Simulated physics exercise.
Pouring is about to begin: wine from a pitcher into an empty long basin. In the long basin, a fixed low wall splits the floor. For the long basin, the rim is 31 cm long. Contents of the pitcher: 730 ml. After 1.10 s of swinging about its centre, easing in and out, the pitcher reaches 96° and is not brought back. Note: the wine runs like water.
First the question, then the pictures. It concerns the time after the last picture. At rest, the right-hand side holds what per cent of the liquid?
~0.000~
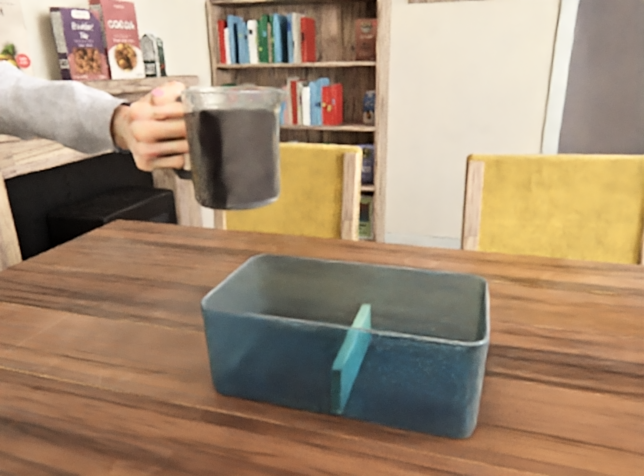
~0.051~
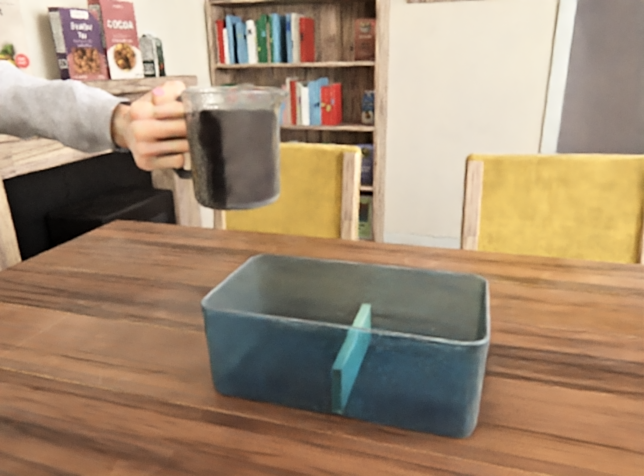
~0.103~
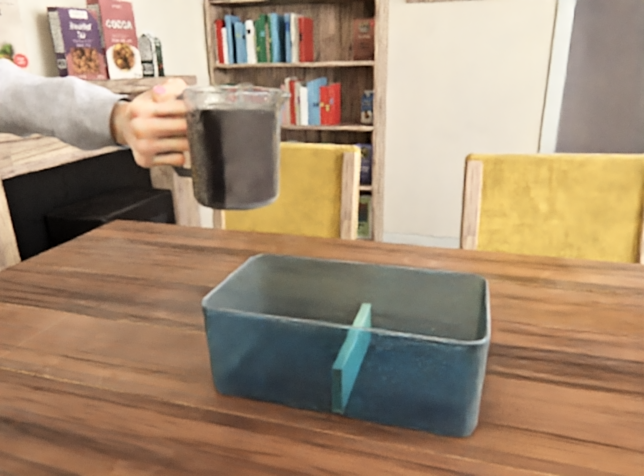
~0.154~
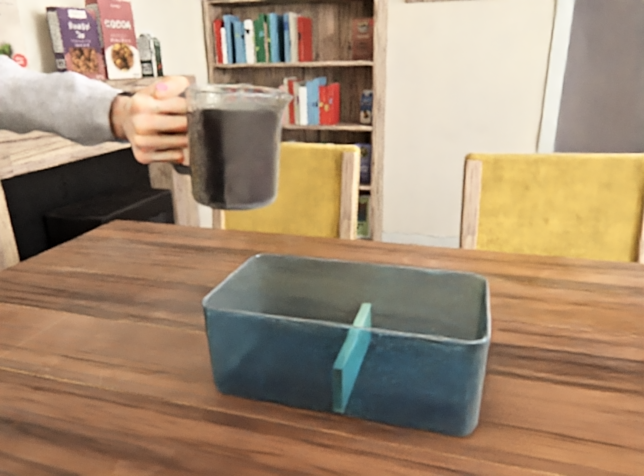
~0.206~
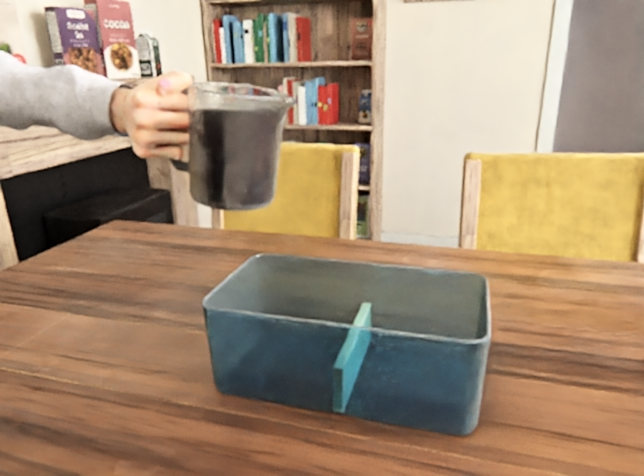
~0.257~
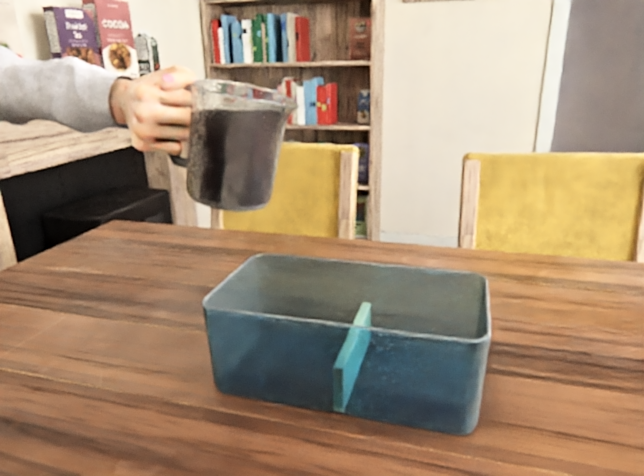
It holds some 74 in every hundred.
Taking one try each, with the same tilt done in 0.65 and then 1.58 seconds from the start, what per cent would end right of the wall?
Respectively about 75 and 70 percent.
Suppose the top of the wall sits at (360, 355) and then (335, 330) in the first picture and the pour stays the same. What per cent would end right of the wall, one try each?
First 70, then 95 per cent.
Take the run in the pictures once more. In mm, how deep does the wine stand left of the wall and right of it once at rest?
The left ends up at roughly 8 mm, with the right at roughly 26 mm.
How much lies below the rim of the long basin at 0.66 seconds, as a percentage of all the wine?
Roughly 3 per cent.
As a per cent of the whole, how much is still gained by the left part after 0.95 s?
22 %.
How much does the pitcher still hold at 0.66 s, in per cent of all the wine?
About 84 per cent.
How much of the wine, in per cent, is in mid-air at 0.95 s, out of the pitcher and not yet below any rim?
Close to 22 per cent.
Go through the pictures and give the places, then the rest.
Tilt 0°; pouring edge (287, 92); surface from (195, 107) to (275, 107); the long basin's rim runs from (229, 278) to (487, 308); the wall's top is at (353, 334), in the first picture.
Tilt 1°; pouring edge (288, 92); surface from (196, 107) to (277, 108), in the second picture.
Tilt 2°; pouring edge (290, 94); surface from (197, 106) to (278, 109), in the third picture.
Tilt 5°; pouring edge (292, 97); surface from (199, 106) to (280, 109), in the fourth picture.
Tilt 8°; pouring edge (295, 101); surface from (200, 108) to (283, 109), in the fifth picture.
Tilt 12°; pouring edge (298, 106); surface from (202, 110) to (288, 110), in the sixth picture.
Then, 0.66 s in, the tilt is 63° and 83 per cent is still to pour, 0 is left of the wall and 2 right of it.
Then, 0.95 s in, the tilt is 92° and 38 per cent is still to pour, 2 is left of the wall and 38 right of it.
Then, 1.26 s in, the tilt is 96° and 9 per cent is still to pour, 12 is left of the wall and 72 right of it.
Then, 1.60 s in, the tilt is 96° and 1 per cent is still to pour, 22 is left of the wall and 74 right of it.
Finally, 24 per cent lies left of the wall, 74 right of it and 1 outside.
